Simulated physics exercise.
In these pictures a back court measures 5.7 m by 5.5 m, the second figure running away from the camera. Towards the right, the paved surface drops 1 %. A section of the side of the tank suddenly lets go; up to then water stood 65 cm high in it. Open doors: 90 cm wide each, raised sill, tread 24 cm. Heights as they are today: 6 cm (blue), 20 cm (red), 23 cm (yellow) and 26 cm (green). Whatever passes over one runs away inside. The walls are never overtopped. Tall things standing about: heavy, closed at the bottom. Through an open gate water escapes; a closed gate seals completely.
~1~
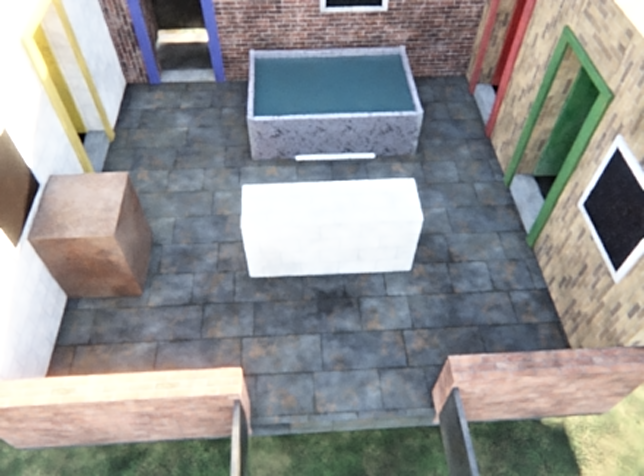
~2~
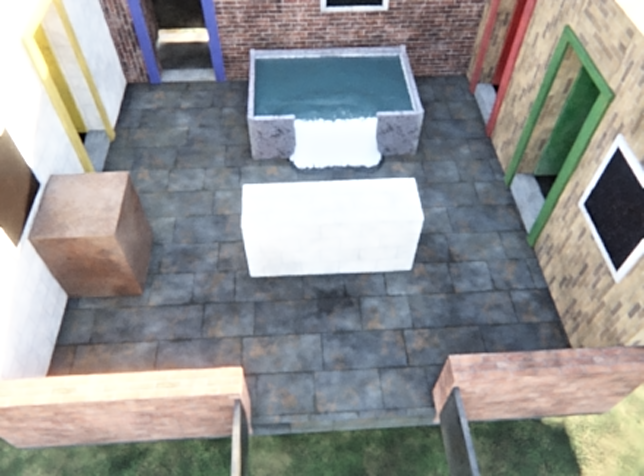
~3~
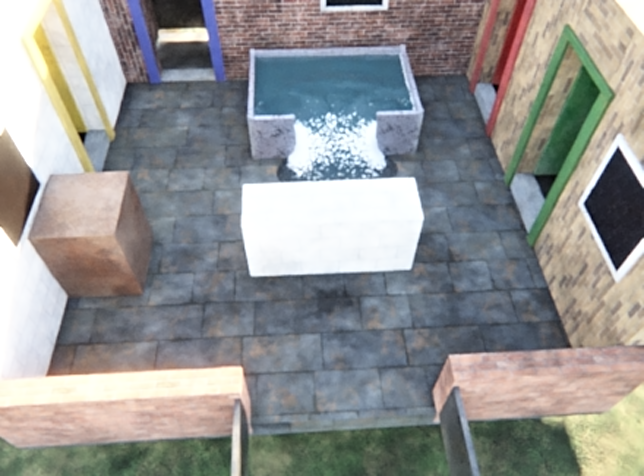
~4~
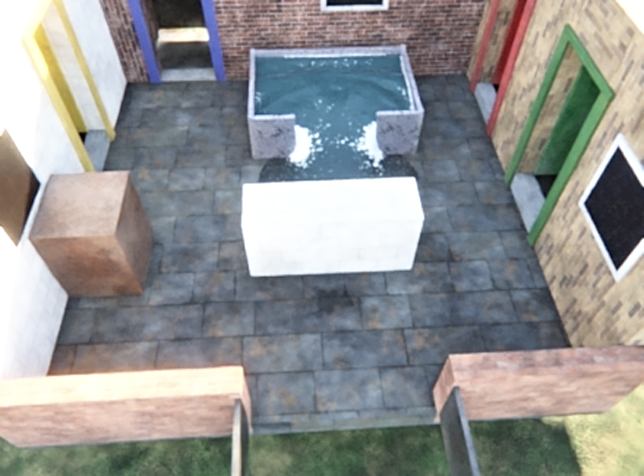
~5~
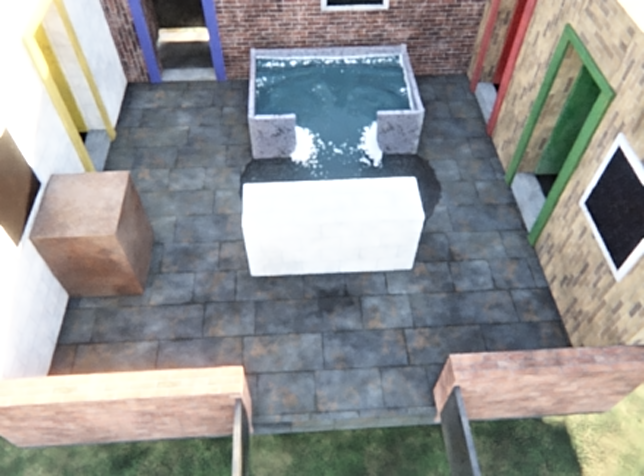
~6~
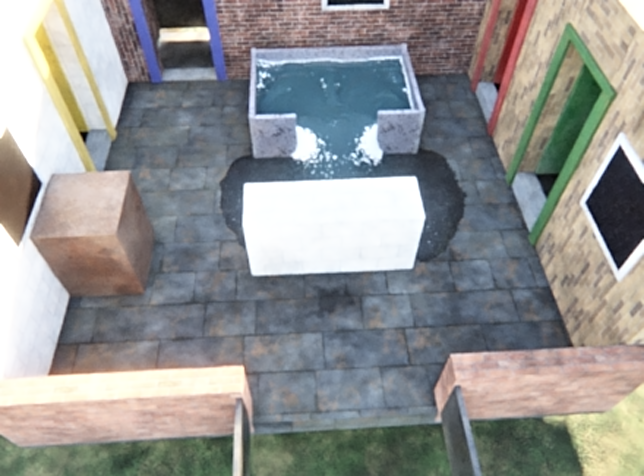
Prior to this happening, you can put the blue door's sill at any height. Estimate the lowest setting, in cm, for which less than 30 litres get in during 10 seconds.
Around 7.5 cm.
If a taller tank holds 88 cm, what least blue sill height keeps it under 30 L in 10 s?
I'd say close to 11.5 cm.
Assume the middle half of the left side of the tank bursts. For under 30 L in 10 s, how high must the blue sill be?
About 18 centimetres.
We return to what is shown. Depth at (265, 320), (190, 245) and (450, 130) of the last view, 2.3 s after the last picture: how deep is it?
I'd read roughly 0, 4 and 2 cm there.
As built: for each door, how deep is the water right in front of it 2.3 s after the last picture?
Centimetres: Blue = 0, red = 4, yellow = 14, green = 21.
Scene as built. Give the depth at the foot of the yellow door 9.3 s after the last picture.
About 4.5 centimetres.
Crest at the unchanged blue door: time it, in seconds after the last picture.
Crest at t of about 3.5 s.
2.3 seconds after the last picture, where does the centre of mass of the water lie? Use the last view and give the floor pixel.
I'd say around (330, 179).
Then, 0.7 s after the last picture water covers 25 % of the floor, deepest (44 cm) near (341, 231); it has not reached the blue door.
Then, 2.3 s after the last picture water covers 65 % of the floor, deepest (26 cm) near (327, 232); it has not reached the blue door.
Then, 9.3 s after the last picture water covers 100 % of the floor, deepest (11 cm) near (444, 83); 9 cm at the blue door, 53 litres in over its 6 cm sill.
At the blue door as built, the water peaked near 11 cm, 3.7 s after the last picture.
Run again over the same 10 s with other heights there, 44 litres in over 6.5 cm, 12 litres over 9 cm. The limit of 30 litres is kept from about 7.5 cm up.
